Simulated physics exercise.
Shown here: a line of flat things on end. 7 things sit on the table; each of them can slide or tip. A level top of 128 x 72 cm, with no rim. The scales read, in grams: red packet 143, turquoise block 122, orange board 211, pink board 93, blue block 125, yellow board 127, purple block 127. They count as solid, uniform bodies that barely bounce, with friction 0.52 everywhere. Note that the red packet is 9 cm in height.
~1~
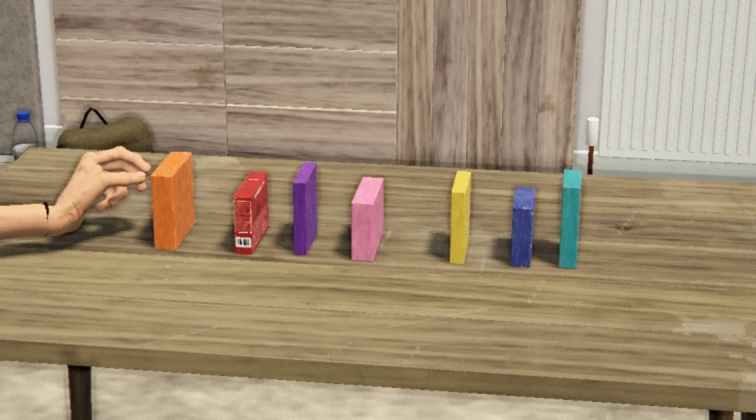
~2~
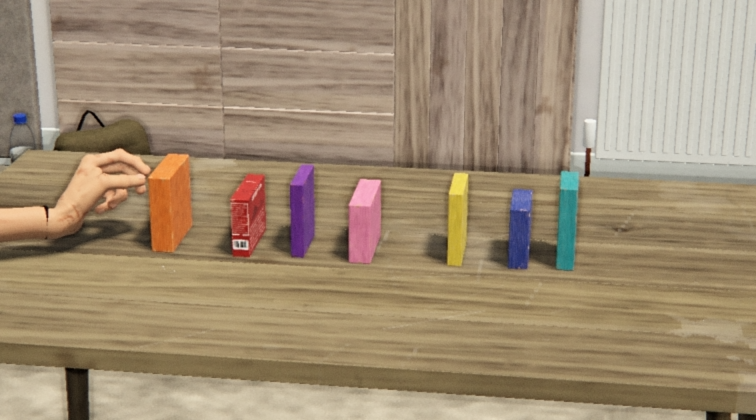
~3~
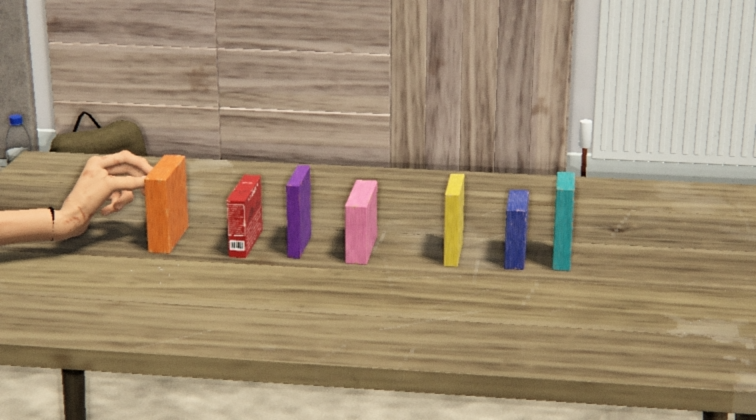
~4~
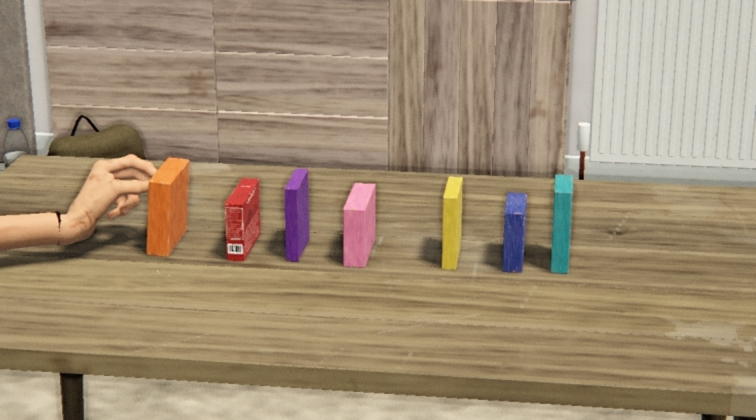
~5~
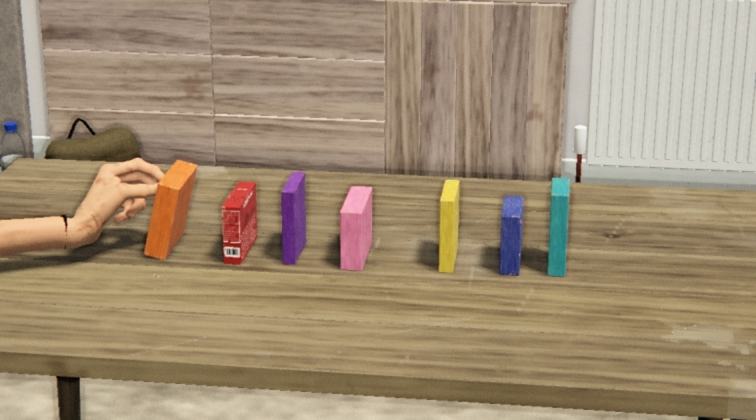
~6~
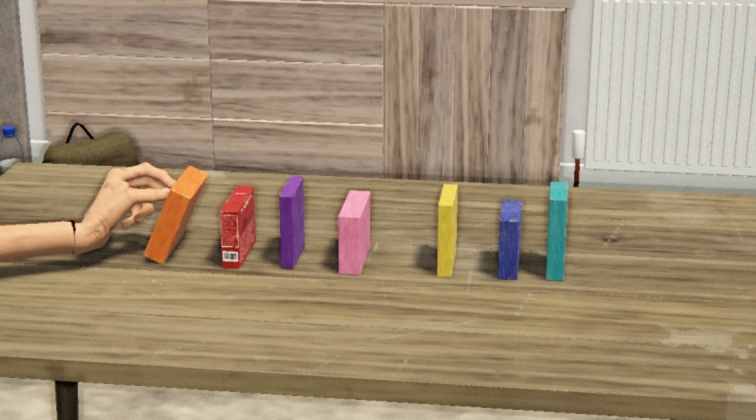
A row of seven upright blocks stands on a long wooden table before a wood-panelled wall and a white radiator, seen from the front and slightly above. From left to right they are orange, a red packet, purple, pink, yellow, blue and turquoise. A hand at the left pushes the orange board, which tilts rightward toward the packet while the others stay upright, as the view drifts slightly.
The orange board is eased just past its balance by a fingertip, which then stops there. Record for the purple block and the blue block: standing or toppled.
Result: Purple block toppled; blue block standing.
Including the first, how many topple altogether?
The total is 4.
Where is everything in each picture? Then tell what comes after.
Purple block (306, 208); blue block (523, 227), in the first picture.
Yellow board (458, 219); red packet (249, 215), in the second picture.
Pink board (361, 222); yellow board (454, 220), in the third picture.
Orange board 5° over; red packet (244, 219); pink board (359, 225), in the fourth picture.
Orange board 14° over; yellow board (450, 226); red packet (240, 222), in the fifth picture.
Orange board 24° over; purple block (293, 222); blue block (510, 240), in the sixth picture.
Then, 0.20 s later than the last frame, orange board 67° over; red packet tilted 26°.
Then, 0.40 s later than the last frame, orange board 76° over; purple block tilted 37° near (322, 228); red packet tilted 69°; pink board tilted 6°.
Then, 0.60 s later than the last frame, orange board 76° over; purple block tilted 71° near (341, 243); pink board on its side; red packet on its side.
When it is over, lying over on the table, red packet, pink board and purple block; the other 2 within 5 cm of the start. End places, in pixels of the last picture, purple block near (341, 243), blue block near (510, 240).
